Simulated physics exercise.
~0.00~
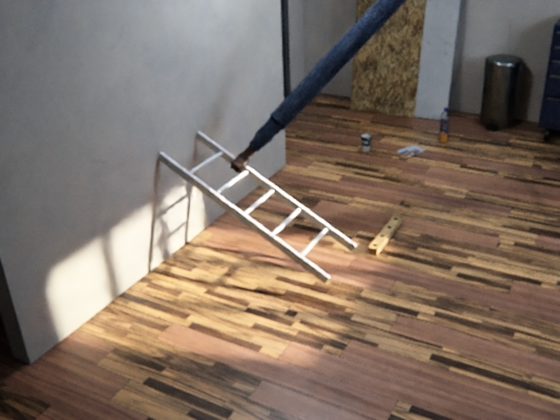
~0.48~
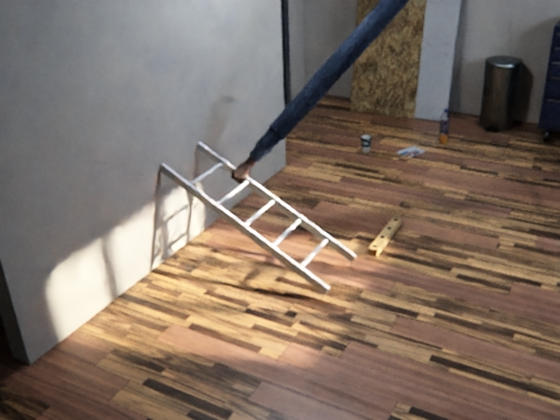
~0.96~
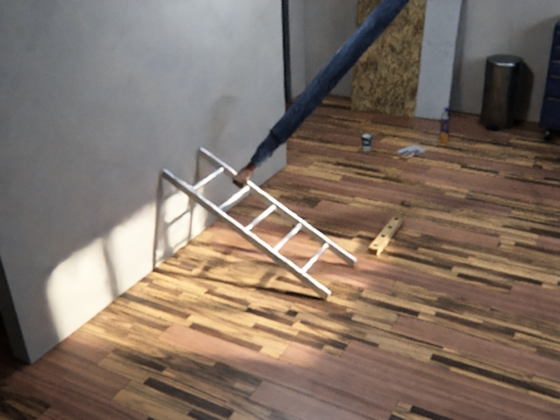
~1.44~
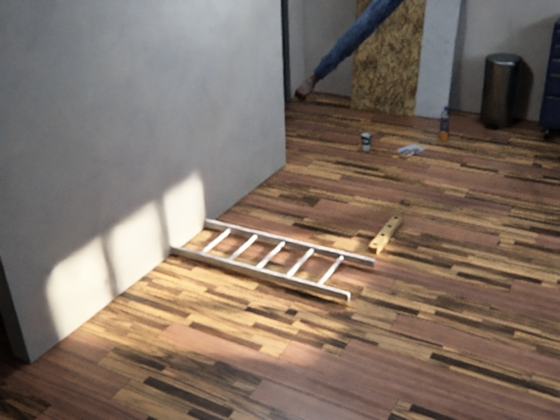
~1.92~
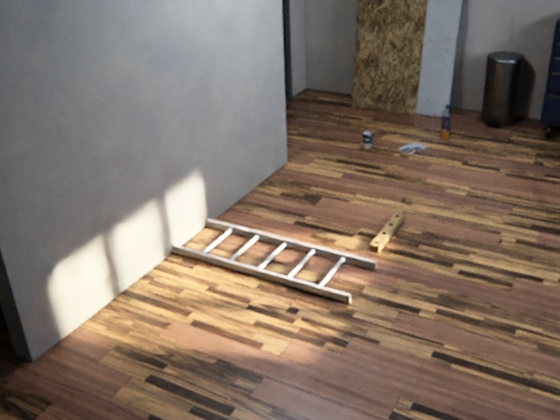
In a sunlit room with a patchwork wooden floor, seen from above at an angle, a short white ladder leans low against a grey wall on the left. A small yellowish wooden batten lies on the floor to its right, with a dark bin and a chipboard panel farther back. A blue-sleeved arm reaches in from the top, its hand holding the ladder near its upper end as it sinks slightly. The hand then lets go and draws back, and the ladder slips down flat. It ends lying still on the floor beside the wall, the batten unmoved.
